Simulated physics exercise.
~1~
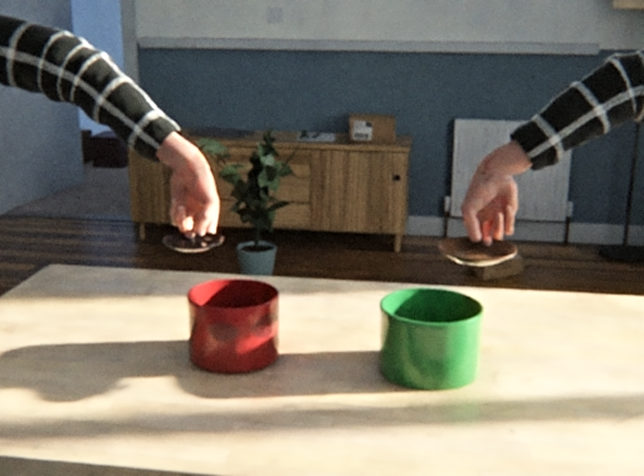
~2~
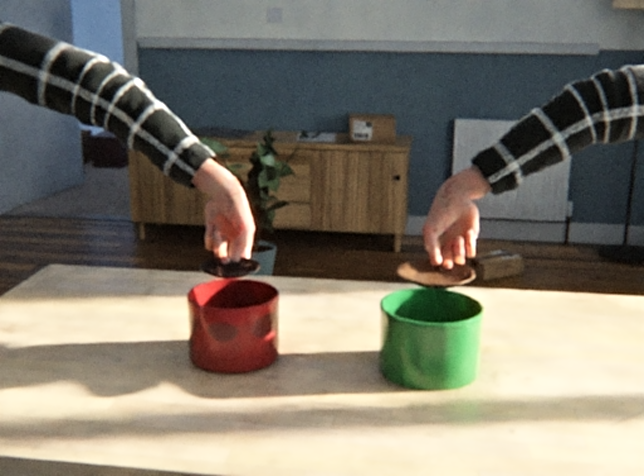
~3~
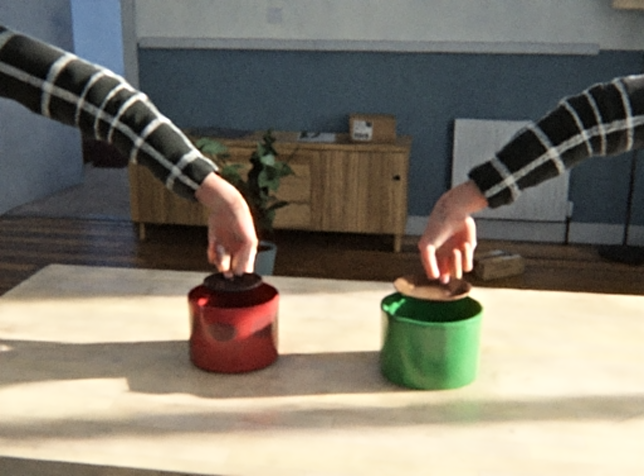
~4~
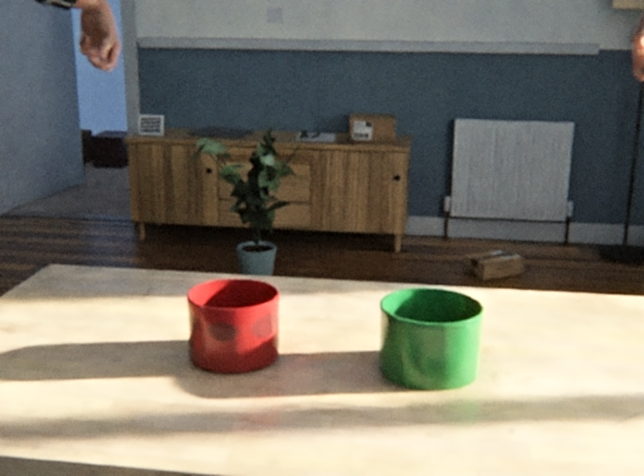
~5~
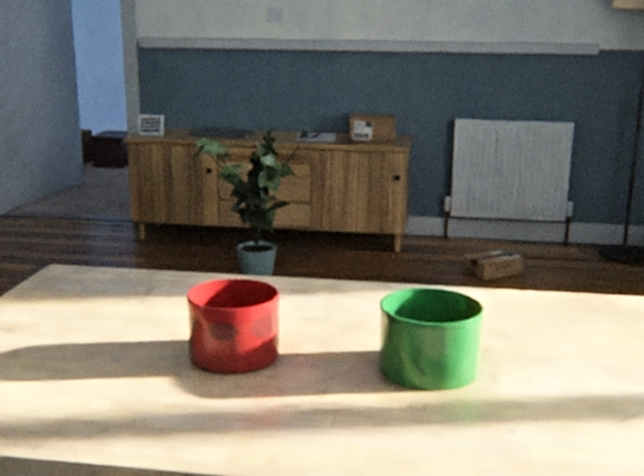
Two hands lower a dark saucer and brown plate, which drop inside red and green containers.
